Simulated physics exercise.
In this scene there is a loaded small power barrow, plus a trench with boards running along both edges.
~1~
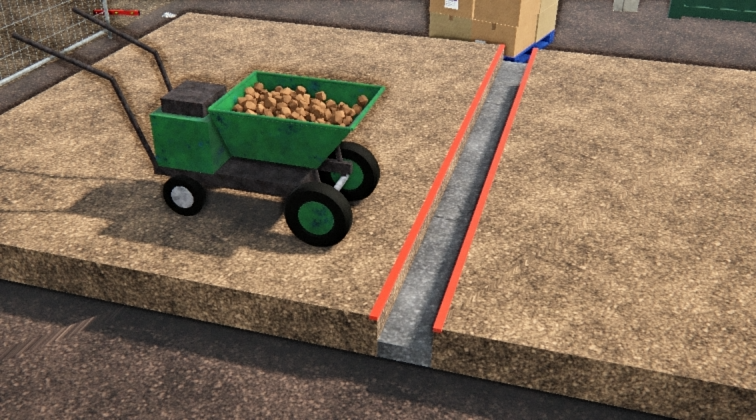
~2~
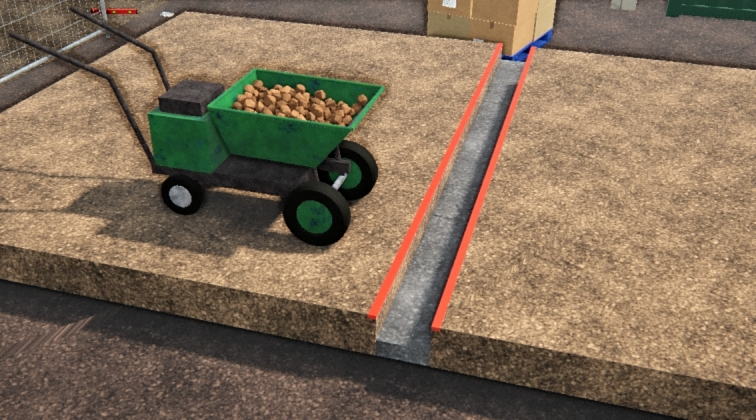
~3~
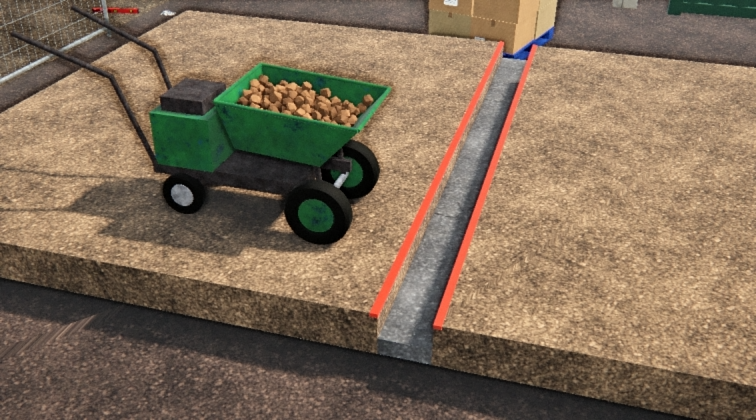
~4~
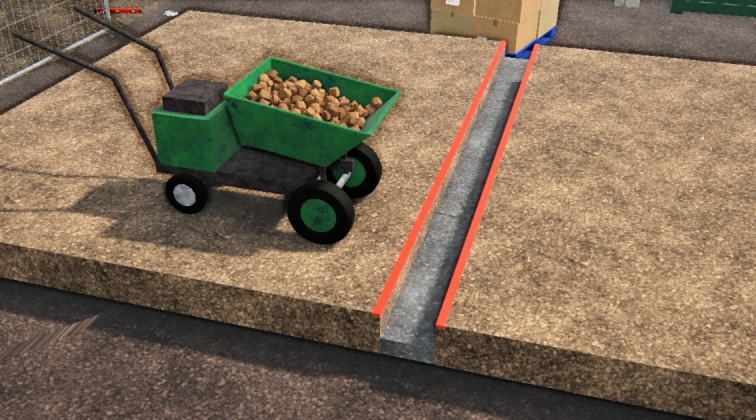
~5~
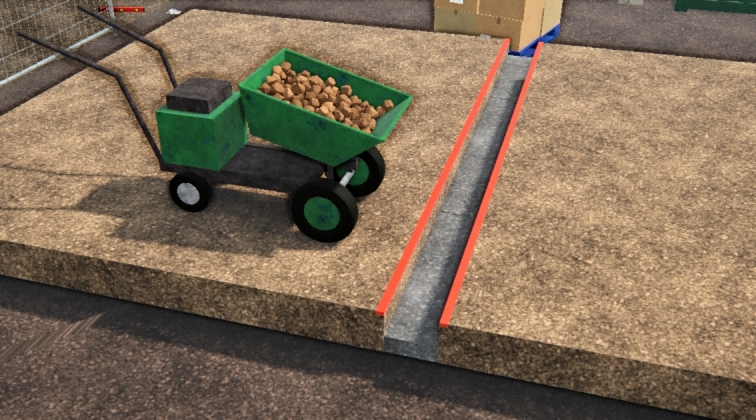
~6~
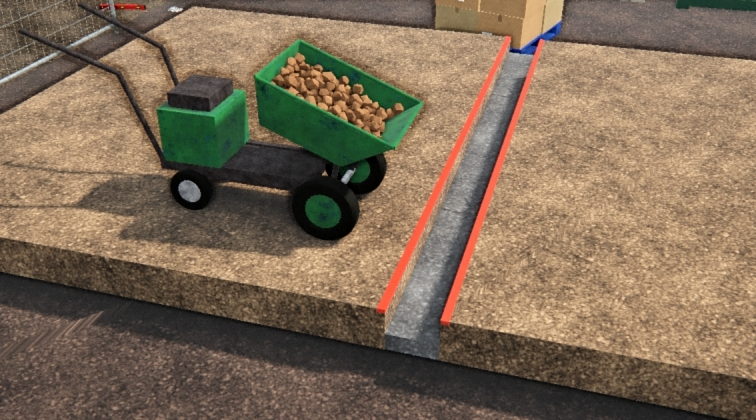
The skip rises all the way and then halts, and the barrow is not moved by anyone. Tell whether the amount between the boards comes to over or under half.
The trench is going to take the majority of it.
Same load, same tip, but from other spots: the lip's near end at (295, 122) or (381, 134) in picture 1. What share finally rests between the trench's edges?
From the first spot you get 60 percent, and from the second 10 percent.
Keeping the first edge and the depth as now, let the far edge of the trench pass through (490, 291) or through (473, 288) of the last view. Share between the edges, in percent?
Lab note: Case 1 around 100 %, case 2 90 %.
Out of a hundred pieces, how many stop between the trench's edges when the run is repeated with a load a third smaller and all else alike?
Roughly 70 in a hundred.
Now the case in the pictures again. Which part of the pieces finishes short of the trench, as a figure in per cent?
Around 0 %.
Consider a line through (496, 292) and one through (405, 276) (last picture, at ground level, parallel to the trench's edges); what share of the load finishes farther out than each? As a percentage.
Roughly 20 and 100 %.
Just after the last frame, skip tipped steeply; every one in the skip.
A moment on, skip tipped right over; roughly two thirds in the skip; roughly a quarter in or heaped over the trench; about a tenth beyond it; just a few falling.
Further on, skip tipped right over; just a few in the skip; roughly two thirds in or heaped over the trench; roughly a third beyond it.
When it is over, skip tipped right over; just a few in the skip; roughly two thirds in or heaped over the trench; roughly a third beyond it.
